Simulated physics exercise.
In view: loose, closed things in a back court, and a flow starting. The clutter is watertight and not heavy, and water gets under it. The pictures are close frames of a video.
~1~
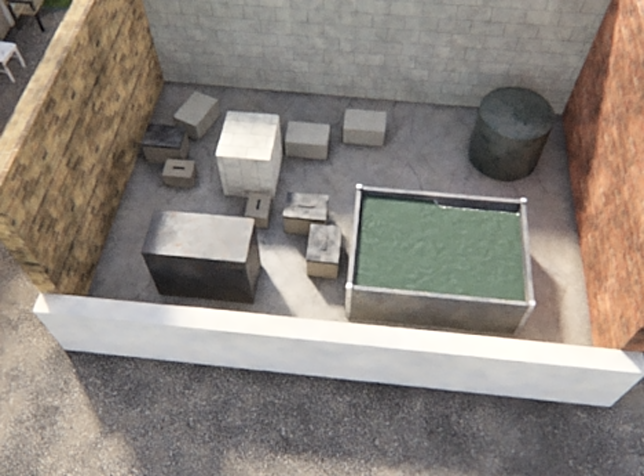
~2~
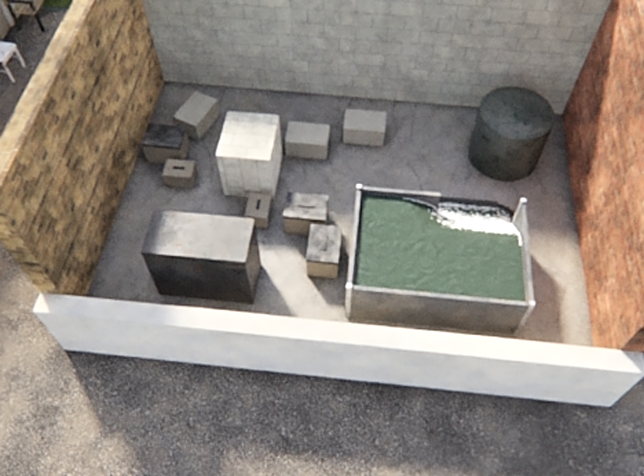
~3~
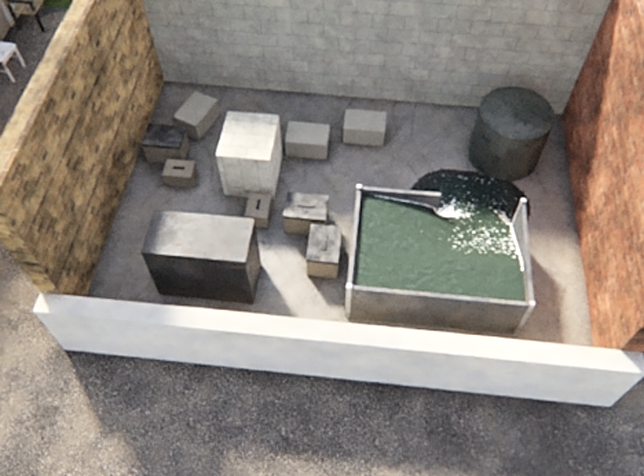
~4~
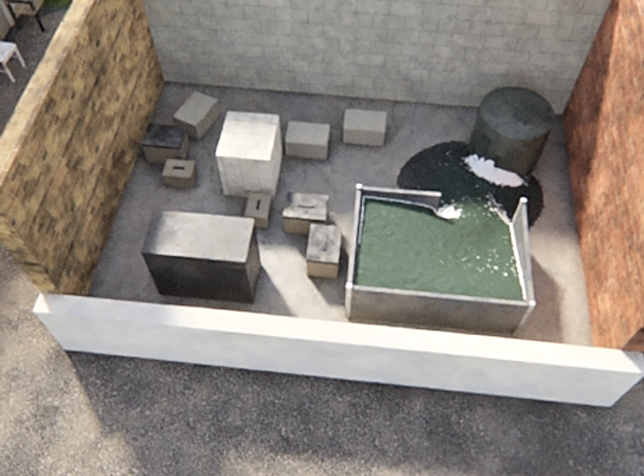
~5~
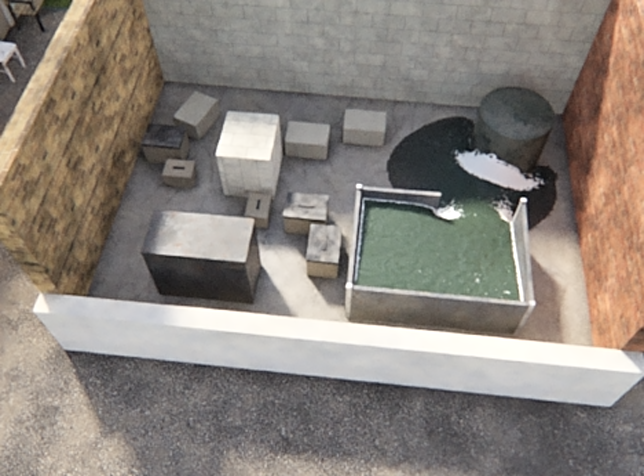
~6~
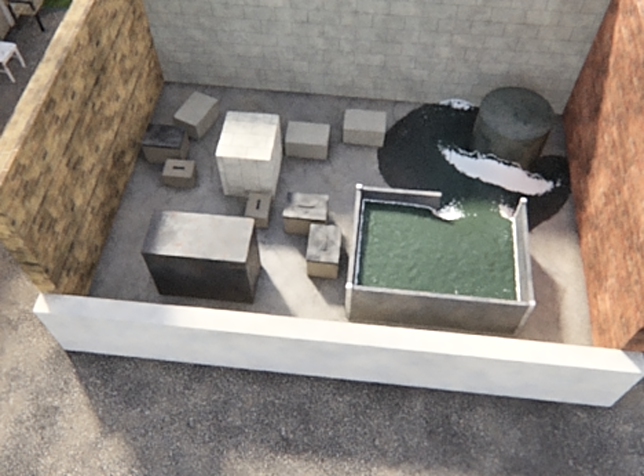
The video shows a walled court with closed boxes and a large open tank of green liquid, whose back side opens, letting dark liquid pour out and spread across the ground around a round drum while the boxes stay still.
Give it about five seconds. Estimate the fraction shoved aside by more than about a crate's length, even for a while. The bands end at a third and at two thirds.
Share: Between one and two thirds.
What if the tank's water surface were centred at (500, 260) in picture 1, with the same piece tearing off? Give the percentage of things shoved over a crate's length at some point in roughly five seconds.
I make it 90 per cent.
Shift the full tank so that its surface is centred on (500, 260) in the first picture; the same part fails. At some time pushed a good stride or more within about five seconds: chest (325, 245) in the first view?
Verdict: Under that.
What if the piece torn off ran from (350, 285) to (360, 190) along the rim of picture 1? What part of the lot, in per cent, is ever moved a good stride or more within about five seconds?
Roughly 90 per cent.
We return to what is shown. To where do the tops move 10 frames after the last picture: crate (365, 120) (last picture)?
At about (338, 114).
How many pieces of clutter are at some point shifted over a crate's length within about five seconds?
5 of them.
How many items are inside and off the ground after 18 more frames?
It comes to 1.
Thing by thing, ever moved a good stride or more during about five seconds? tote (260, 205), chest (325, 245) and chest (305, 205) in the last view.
As listed: Not that far, not that far, less than that.
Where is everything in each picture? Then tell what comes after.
In the first picture, a tote at (258, 205), on the bottom; a chest at (163, 135), on the bottom; 0 of 8 have shifted.
In the second picture, a tote at (258, 205), on the bottom; a chest at (163, 135) rests on the ground; 0 of 8 have shifted.
In the third picture, a tote at (258, 205) rests on the ground; a chest at (163, 135) rests on the ground; 0 of 8 have shifted.
In the fourth picture, a tote at (258, 205), on the bottom; a chest at (163, 135), on the bottom; 0 of 8 have shifted.
In the fifth picture, a tote at (258, 205) rests on the ground; a chest at (163, 135), on the bottom; 0 of 8 have shifted.
In the sixth picture, a tote at (258, 205) rests on the ground; a chest at (163, 135), on the bottom; 0 of 8 have shifted.
A moment on, 0 of 8 are well off their spots; 0 afloat.
Next, 0 of 8 are well off their spots; 0 afloat.
Later, 3 of 8 are well off their spots; 1 afloat.
In the end, 5 of 8 are well off their spots, and 5 have been at some point; 2 afloat.
